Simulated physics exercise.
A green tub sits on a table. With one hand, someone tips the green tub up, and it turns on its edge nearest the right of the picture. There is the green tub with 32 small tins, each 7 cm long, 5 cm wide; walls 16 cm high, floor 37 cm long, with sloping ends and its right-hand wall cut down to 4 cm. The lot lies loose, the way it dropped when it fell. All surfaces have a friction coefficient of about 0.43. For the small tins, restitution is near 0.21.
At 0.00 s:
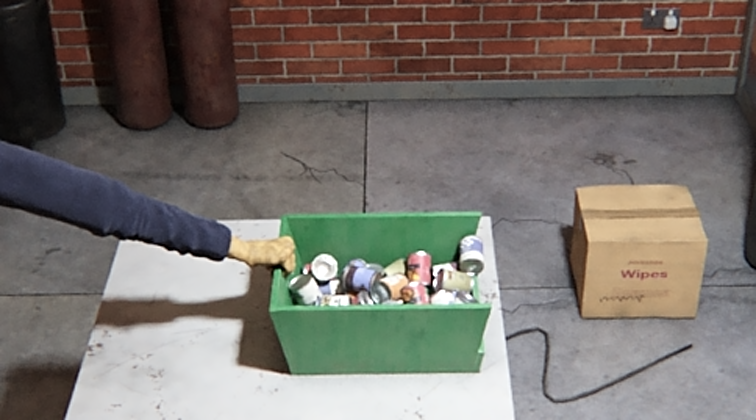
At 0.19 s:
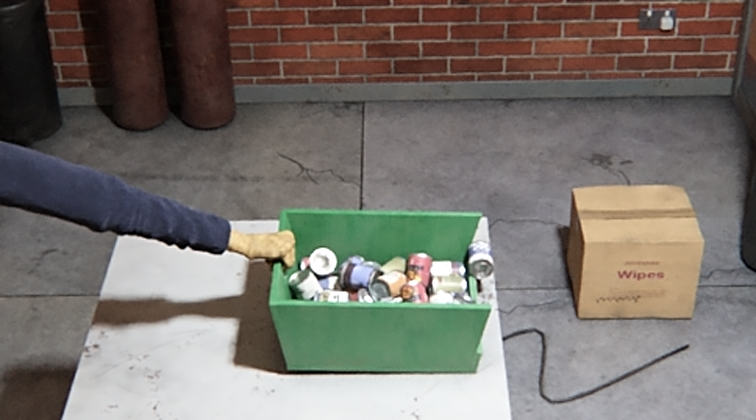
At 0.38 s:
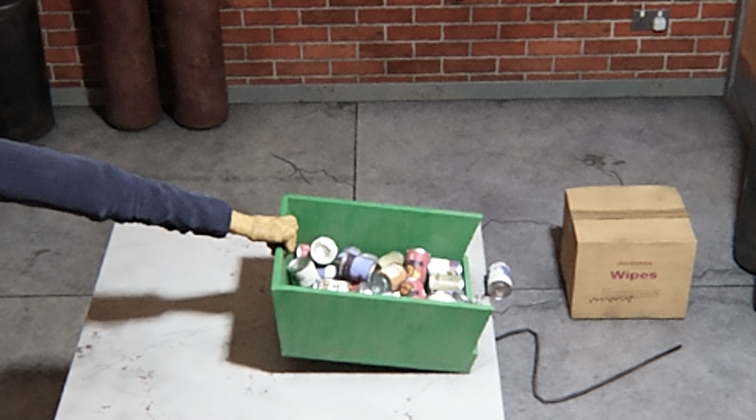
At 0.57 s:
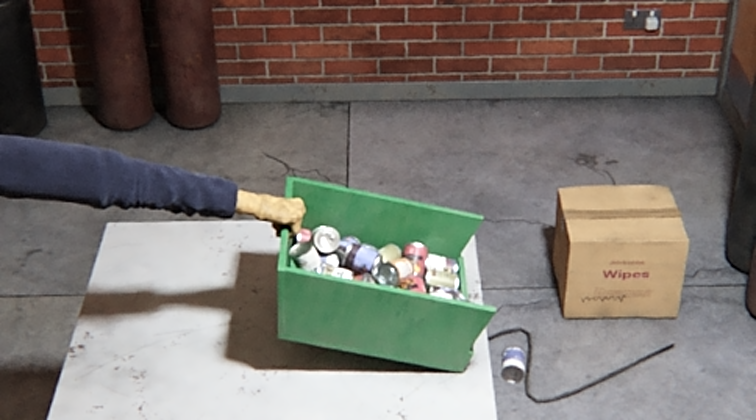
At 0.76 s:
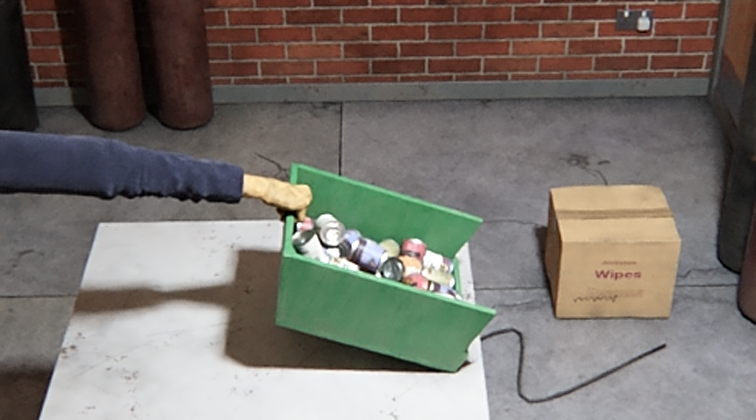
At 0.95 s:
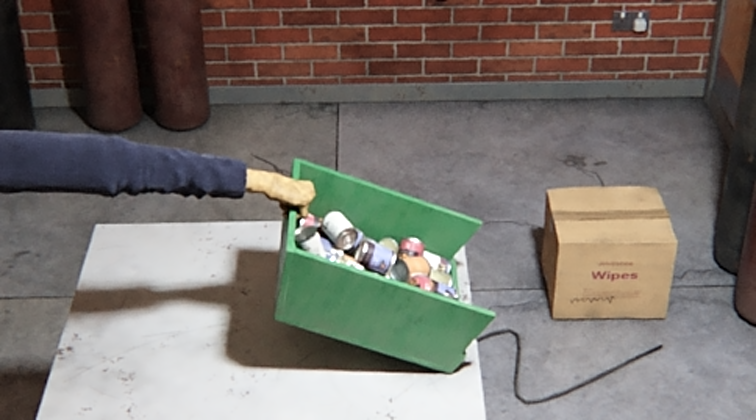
A gloved hand tips the green tub to the right, and one small tin drops out.
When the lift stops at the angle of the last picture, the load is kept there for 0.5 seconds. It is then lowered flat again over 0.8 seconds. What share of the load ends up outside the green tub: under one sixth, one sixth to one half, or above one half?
It will not shed even a sixth of its contents.
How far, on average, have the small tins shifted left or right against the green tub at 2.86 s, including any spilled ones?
On average they sit some 6 cm further right.
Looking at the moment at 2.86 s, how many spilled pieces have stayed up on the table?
Estimated count: 0.
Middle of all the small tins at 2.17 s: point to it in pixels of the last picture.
In the last view they're centred near (367, 312).
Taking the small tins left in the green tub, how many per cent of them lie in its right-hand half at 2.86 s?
I'd put it at around 60 percent.
After 1.25 s, tilt 23°; 1 of 32 out of the green tub.
After 1.64 s, tilt 20°; 1 of 32 out of the green tub.
After 2.17 s, tilt 1°; 2 of 32 out of the green tub.
Outcome (at 2.86 s), 2 of 32 out of the green tub. Asked share, 2 of 32, 6 per cent.
